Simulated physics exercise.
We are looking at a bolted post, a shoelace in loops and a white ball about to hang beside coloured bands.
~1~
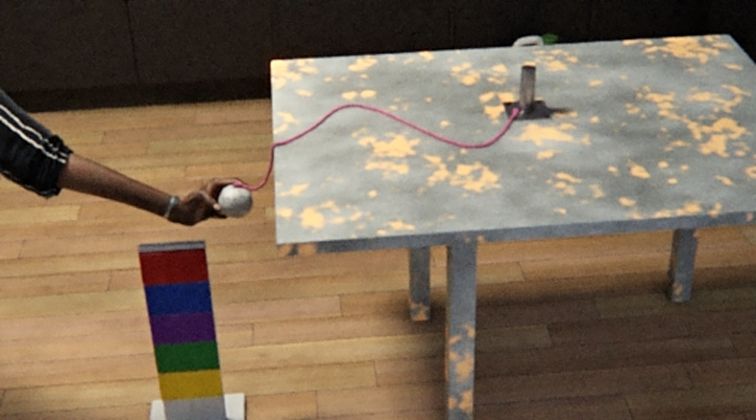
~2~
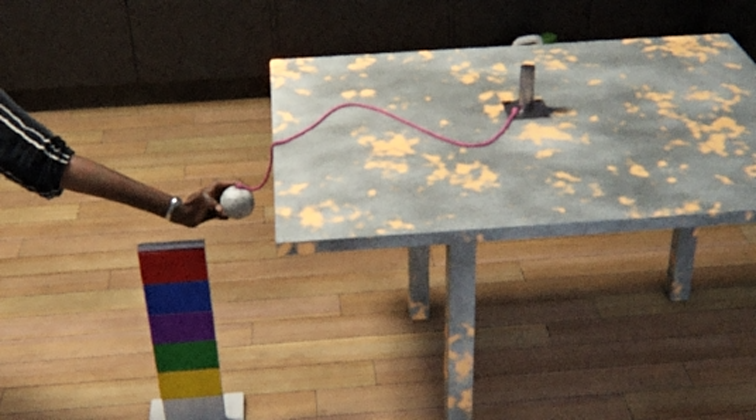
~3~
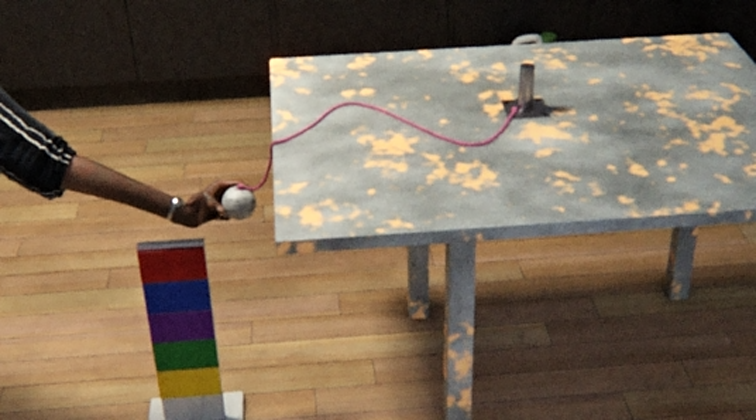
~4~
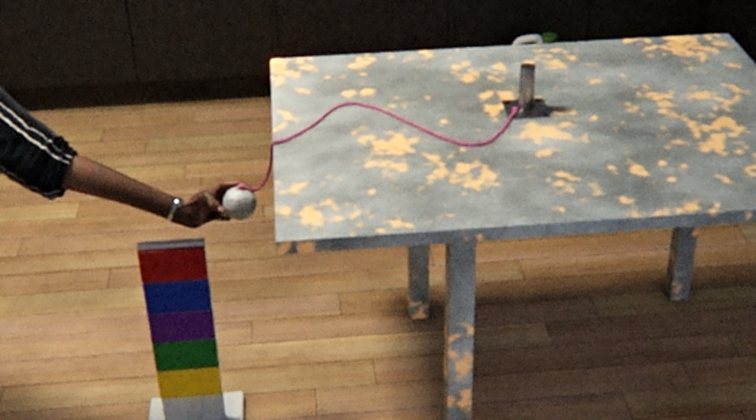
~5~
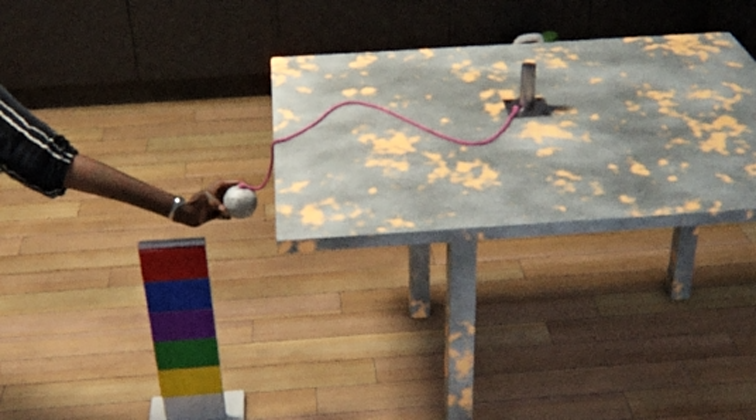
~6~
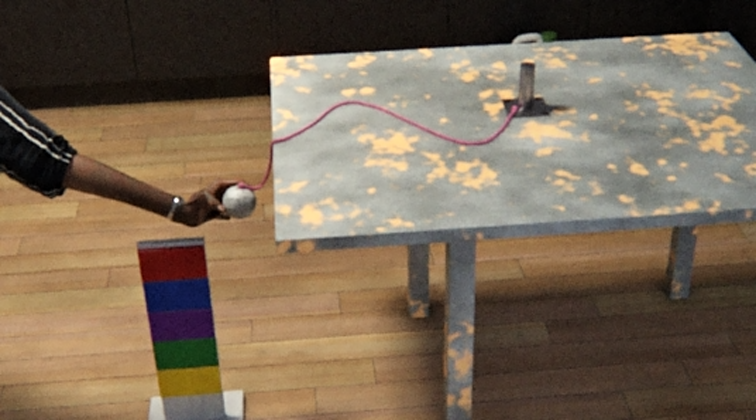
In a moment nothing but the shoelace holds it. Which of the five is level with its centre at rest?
Its centre hangs level with the purple band.
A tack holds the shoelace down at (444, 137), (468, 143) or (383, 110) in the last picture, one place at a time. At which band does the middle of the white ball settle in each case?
It would be blue; blue; red.
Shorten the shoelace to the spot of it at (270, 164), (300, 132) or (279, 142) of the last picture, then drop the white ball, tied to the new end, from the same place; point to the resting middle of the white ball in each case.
The places are (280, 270), (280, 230) and (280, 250).
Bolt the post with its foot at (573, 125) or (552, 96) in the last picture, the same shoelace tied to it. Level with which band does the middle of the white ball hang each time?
In that order: Blue; blue.
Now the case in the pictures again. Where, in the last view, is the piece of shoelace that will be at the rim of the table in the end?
The one at (347, 103).
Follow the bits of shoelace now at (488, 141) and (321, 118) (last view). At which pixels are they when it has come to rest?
About (443, 118), and the other about (275, 186).
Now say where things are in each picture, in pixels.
White ball (236, 201); red (174, 268); blue (178, 300); purple (183, 329); green (187, 358); yellow (191, 386), in the first frame.
White ball (238, 202); shoelace through (505, 128) (449, 141) (395, 117) (333, 110) (287, 141), in the second frame.
White ball (239, 203), in the third frame.
White ball (240, 203); shoelace through (505, 127) (449, 140) (395, 116) (333, 109) (286, 140), in the fourth frame.
White ball (241, 202), in the fifth frame.
White ball (240, 202); shoelace through (505, 126) (448, 139) (395, 115) (333, 108) (286, 139), in the sixth frame.
Soon after, ball near (252, 306); level with purple.
After that, ball near (307, 296); level with purple.
And then, ball near (274, 315); level with purple.
In the end, ball near (285, 313); level with purple. Its middle rests at the purple band.
